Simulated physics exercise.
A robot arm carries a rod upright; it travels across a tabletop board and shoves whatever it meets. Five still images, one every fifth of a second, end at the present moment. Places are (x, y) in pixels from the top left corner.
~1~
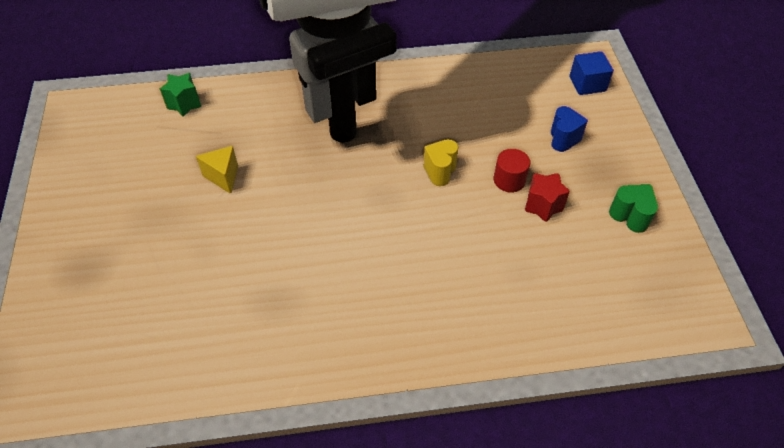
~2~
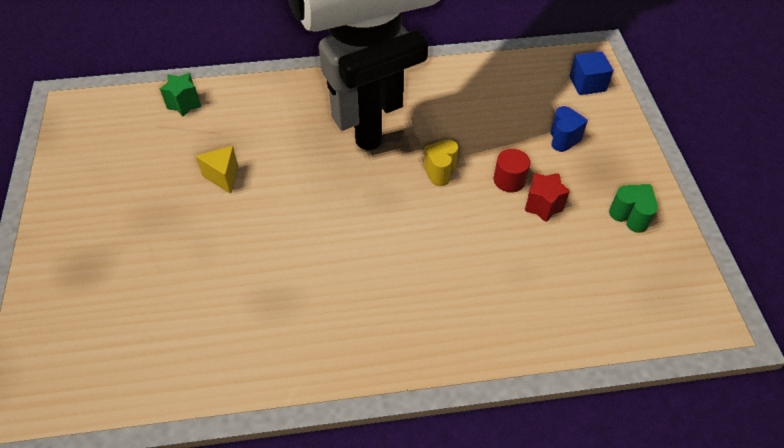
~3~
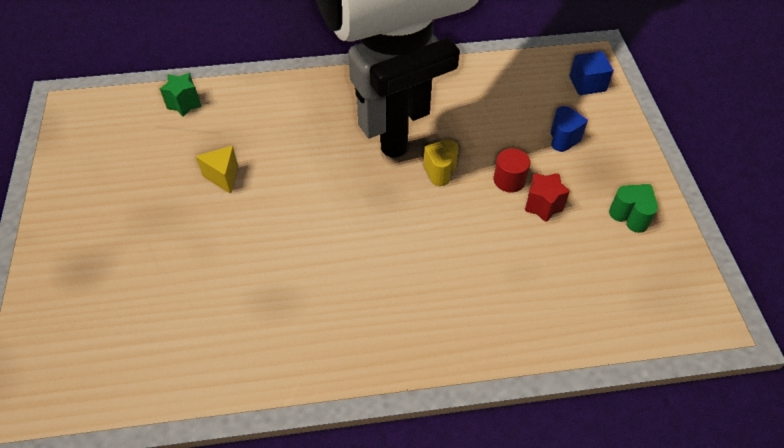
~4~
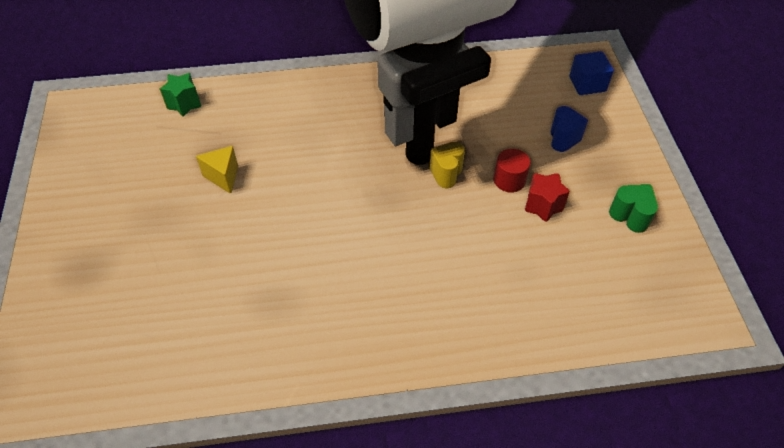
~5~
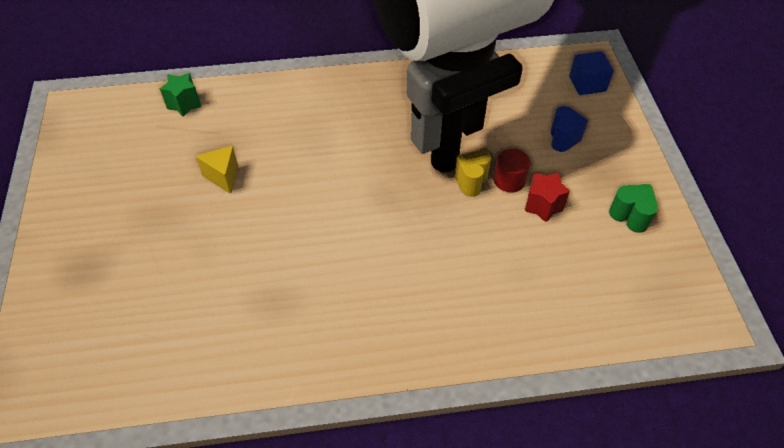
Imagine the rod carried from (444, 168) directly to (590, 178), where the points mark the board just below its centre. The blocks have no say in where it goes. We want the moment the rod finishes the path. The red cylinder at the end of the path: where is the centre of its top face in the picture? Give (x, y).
It should be at (603, 183) by then.
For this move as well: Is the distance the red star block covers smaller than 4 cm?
Answer: Yes.
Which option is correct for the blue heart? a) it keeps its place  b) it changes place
a (it keeps its place)
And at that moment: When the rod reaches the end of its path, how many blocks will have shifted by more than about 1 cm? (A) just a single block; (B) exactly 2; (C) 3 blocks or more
C
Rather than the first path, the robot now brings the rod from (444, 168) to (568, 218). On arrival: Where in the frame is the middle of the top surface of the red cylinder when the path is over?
My estimate: (541, 159).
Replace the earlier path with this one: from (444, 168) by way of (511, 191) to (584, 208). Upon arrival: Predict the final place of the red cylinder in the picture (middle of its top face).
Most likely (561, 158).
On the path given first. One third of the way, rod at (494, 166); yellow heart at (495, 175); red cylinder at (526, 162).
Two thirds of the way, rod at (545, 169); yellow heart at (495, 176); red cylinder at (574, 172); red star block at (569, 200), turned 65° clockwise.
At the end, rod at (592, 172); yellow heart at (495, 176); red cylinder at (603, 183); red star block at (570, 201), turned 75° clockwise; blue heart still.
